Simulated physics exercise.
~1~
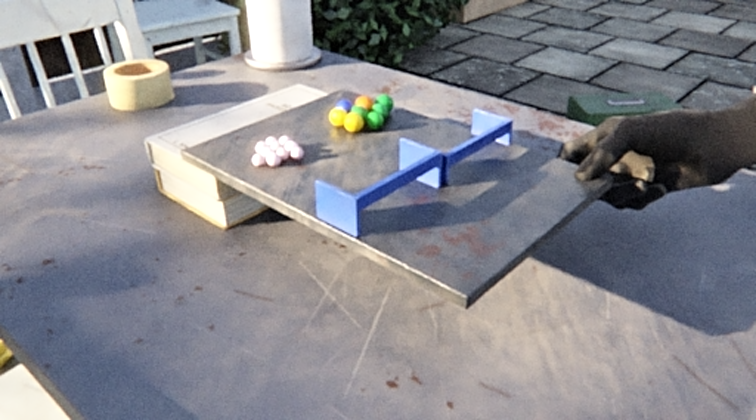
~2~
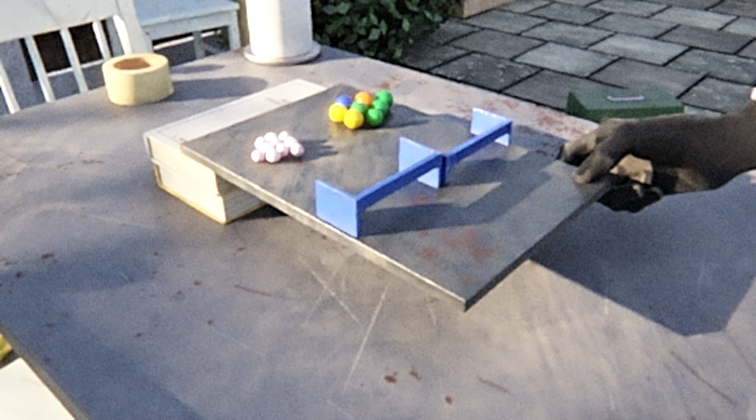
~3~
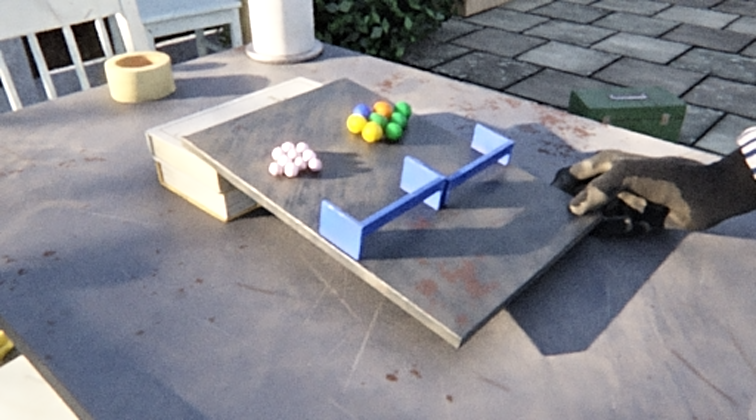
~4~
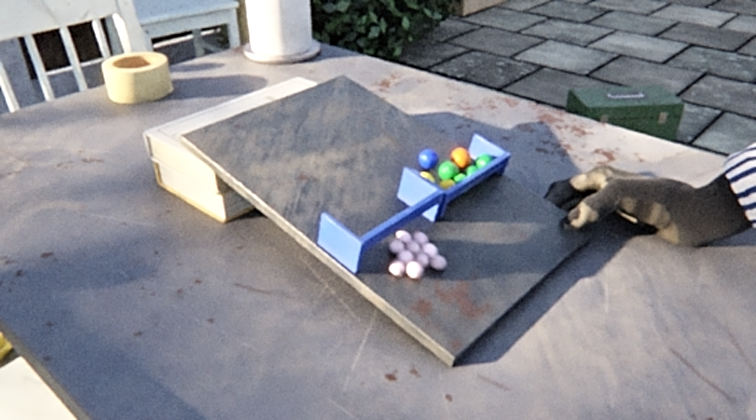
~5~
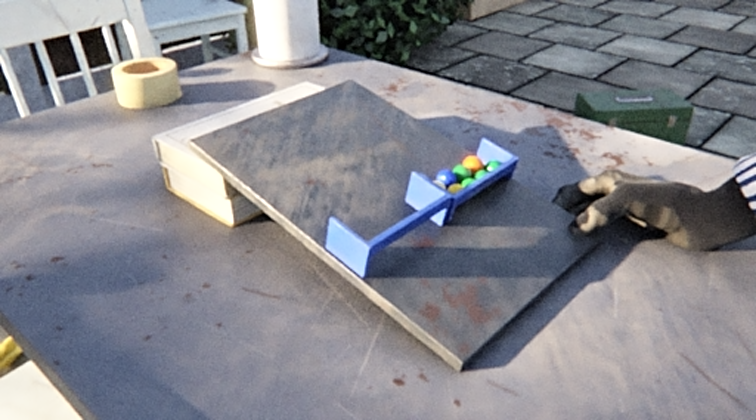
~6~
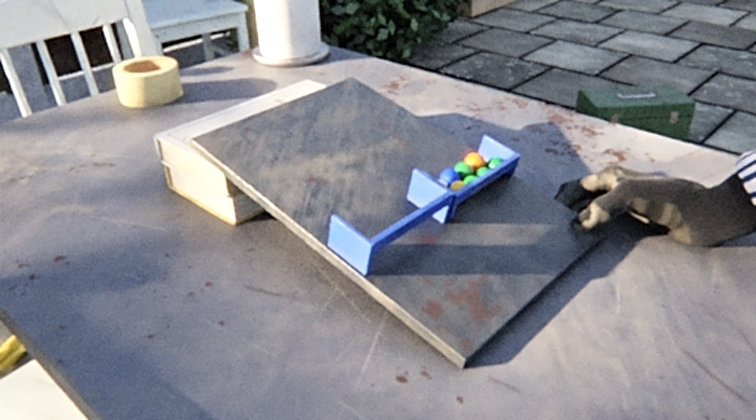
A hand lowers a board; pale balls roll under one blue bar, colourful ones stay behind another.
